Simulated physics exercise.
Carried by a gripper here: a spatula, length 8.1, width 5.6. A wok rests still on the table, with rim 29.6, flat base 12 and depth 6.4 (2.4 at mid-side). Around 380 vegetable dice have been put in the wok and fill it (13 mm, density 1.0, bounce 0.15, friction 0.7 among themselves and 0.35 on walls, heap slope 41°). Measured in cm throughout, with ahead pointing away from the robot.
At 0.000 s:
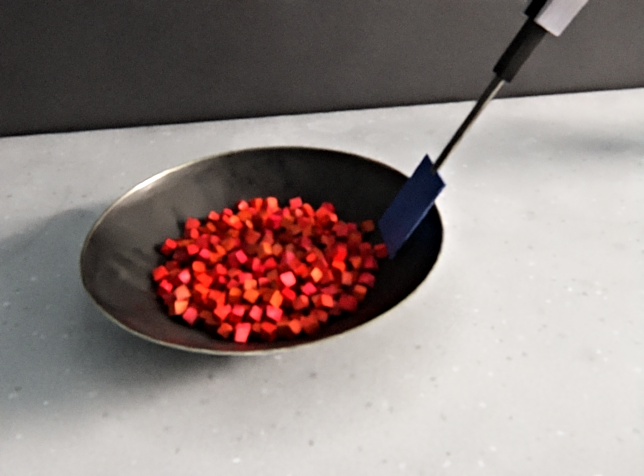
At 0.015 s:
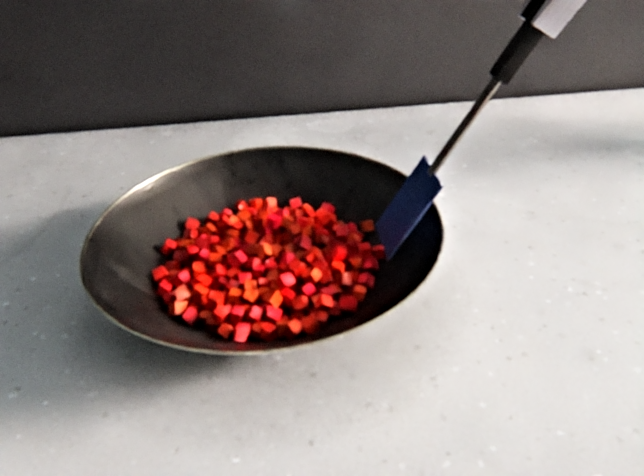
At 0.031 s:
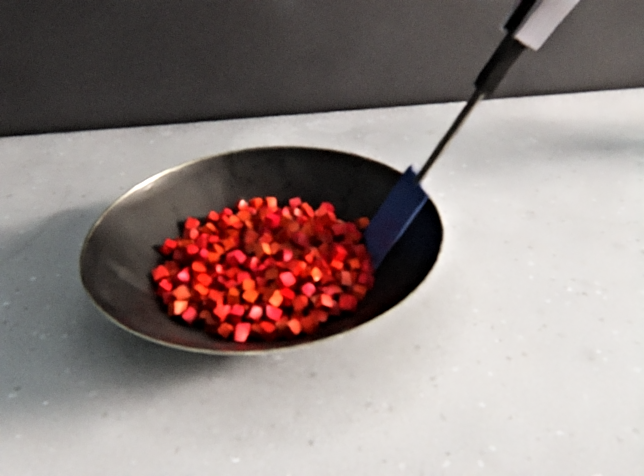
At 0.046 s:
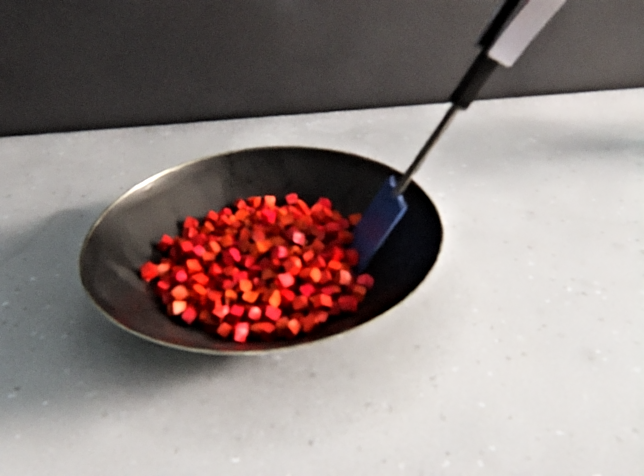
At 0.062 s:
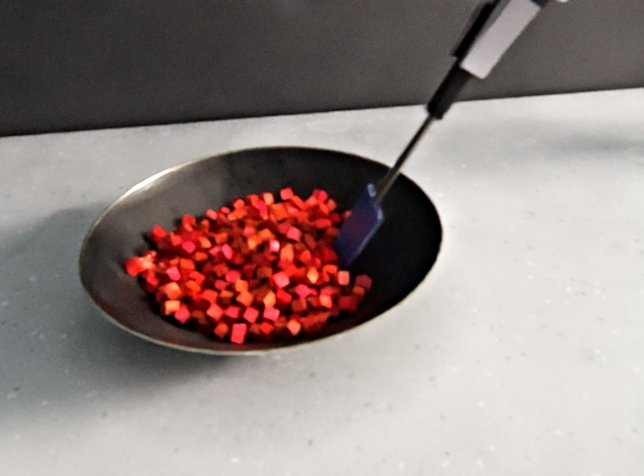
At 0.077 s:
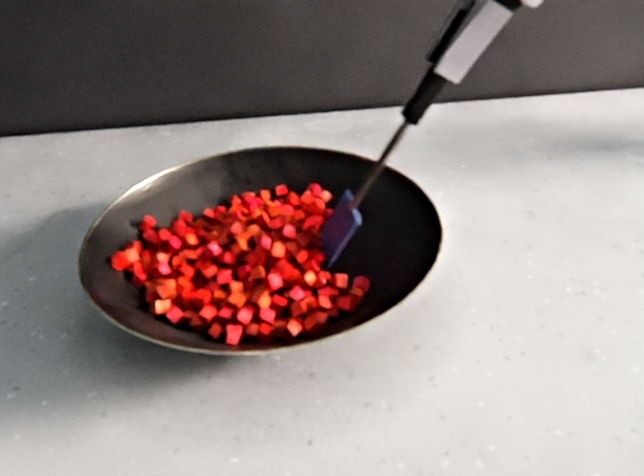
A gripper moves a blue spatula leftward through a dark wok, pushing red cubes left.
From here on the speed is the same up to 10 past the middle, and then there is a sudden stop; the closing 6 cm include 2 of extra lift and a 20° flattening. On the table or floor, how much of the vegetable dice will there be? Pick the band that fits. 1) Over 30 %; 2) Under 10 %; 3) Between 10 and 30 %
Over 30 %.
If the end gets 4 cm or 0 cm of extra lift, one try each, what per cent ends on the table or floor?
Roughly 40 % and then 30 %.
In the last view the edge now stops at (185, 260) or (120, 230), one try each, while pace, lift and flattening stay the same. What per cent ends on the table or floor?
Around 20 per cent for the first try and 35 per cent for the second.
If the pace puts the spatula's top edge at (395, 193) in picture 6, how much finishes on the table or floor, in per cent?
I'd say around 25 per cent.
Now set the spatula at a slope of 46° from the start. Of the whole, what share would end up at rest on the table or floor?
Then roughly 40 percent.
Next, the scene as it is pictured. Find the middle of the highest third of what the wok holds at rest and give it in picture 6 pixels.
Pixel estimate: About (222, 227).
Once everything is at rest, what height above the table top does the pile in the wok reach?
Height at rest: Roughly 6.0 cm.
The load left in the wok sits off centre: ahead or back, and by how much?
Ahead of centre, near 2.0 centimetres.
After 0.11 s, sloping 59°, highest piece 7 above the table; 385 in the wok.
After 0.15 s, sloping 54°, highest piece 8 above the table; 383 in the wok, 2 on the blade or in flight.
After 0.37 s, sloping 39°, highest piece 10 above the table; 233 in the wok, 52 on the table or floor, 100 on the blade or in flight.
After 1.42 s, sloping 39°, highest piece 7 above the table; 233 in the wok, 152 on the table or floor.
At rest, 233 in the wok, 152 on the table or floor. That is 39 % on the table or floor.
